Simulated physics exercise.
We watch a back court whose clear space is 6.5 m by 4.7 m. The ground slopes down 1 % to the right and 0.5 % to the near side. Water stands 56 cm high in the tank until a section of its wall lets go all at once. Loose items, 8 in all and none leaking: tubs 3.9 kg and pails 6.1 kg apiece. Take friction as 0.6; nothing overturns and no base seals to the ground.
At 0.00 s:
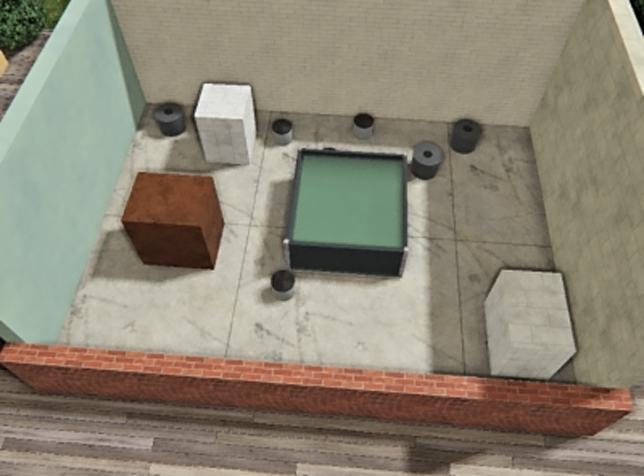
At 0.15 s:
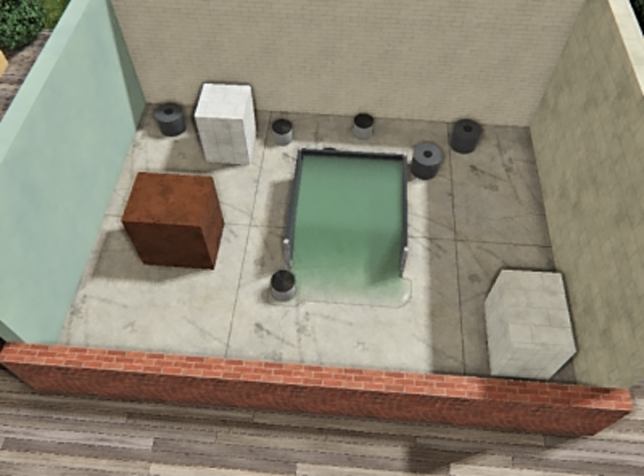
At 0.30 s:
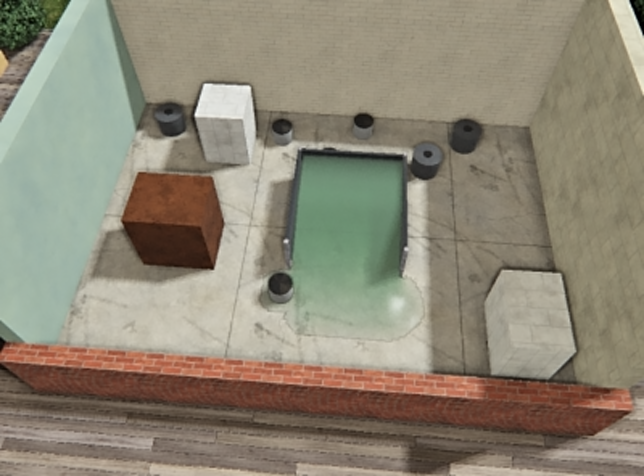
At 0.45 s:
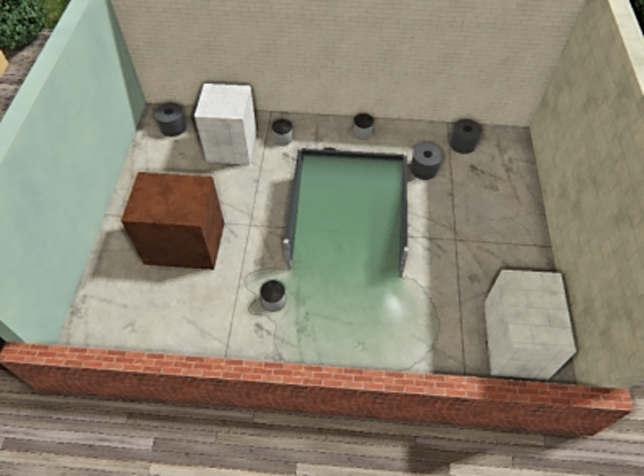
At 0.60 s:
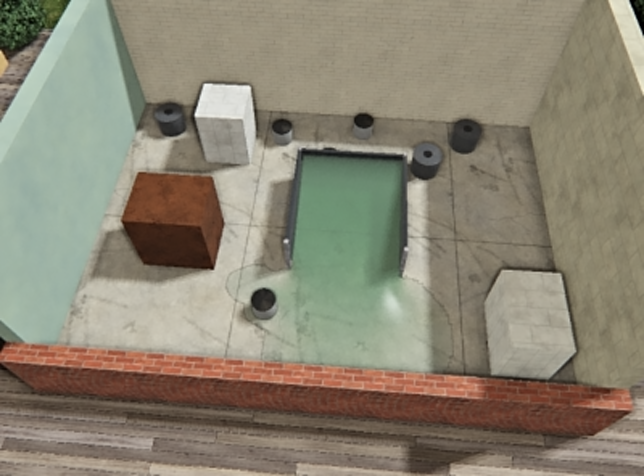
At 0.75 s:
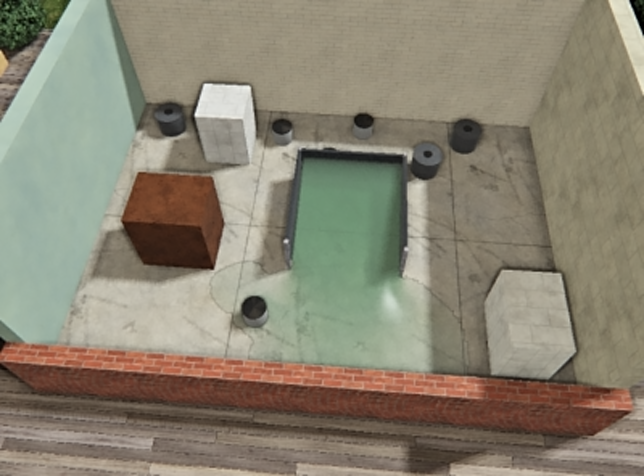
The clip opens on a walled court with a dark-framed tank of green water among blocks and round containers. The tank's near side opens and water spreads across the floor toward the brick wall, then outward to both sides, while the nearest small container slides gradually left and nearer the viewer.
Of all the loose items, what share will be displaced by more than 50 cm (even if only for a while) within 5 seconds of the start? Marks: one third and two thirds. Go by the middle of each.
Share: Not even a third.
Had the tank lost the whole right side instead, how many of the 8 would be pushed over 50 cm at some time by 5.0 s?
In that case 4 of them.
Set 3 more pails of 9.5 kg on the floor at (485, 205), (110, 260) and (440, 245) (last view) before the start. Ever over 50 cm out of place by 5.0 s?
In turn: Short of it, over, less.
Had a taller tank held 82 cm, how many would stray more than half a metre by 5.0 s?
In that case 4 of them.
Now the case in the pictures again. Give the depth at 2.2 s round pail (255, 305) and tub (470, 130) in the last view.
About 5 and 0 cm.
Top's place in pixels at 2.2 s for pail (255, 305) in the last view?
Near (150, 293).
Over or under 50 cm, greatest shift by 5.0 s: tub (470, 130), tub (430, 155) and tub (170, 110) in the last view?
In turn: Under, over, short of it.
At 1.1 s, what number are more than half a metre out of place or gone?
By then 1.
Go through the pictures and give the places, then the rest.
The first picture shows a pail at (283, 280), on the bottom; a tub at (468, 129), on the bottom; water covers 2.4 m2; 0 of 8 have shifted.
The second picture shows a pail at (283, 280) rests on the ground; a tub at (468, 129) rests on the ground; water covers 3.2 m2; 0 of 8 have shifted.
The third picture shows a pail at (280, 283), on the bottom, 5 cm from its start; a tub at (468, 129), on the bottom; water covers 4.1 m2; 1 of 8 have shifted.
The fourth picture shows a pail at (272, 291), on the bottom, 20 cm from its start; a tub at (468, 129) rests on the ground; 5.2 m2 under water; 1 of 8 have shifted.
The fifth picture shows a pail at (263, 299) rests on the ground, 36 cm from its start; a tub at (468, 129) rests on the ground; water covers 6.2 m2; 1 of 8 have shifted.
The sixth picture shows a pail at (254, 307), on the bottom, 52 cm from its start; a tub at (468, 129) rests on the ground; water covers 6.8 m2; 1 of 8 have shifted.
After 1.1 s 1 of 8 are over 50 cm from their spots; 0 afloat.
After 2.2 s 1 of 8 are over 50 cm from their spots; 0 afloat.
After 3.5 s 1 of 8 are over 50 cm from their spots; 1 afloat.
After 5.0 s 2 of 8 are over 50 cm from their spots, and 2 have been at some point; 3 afloat.
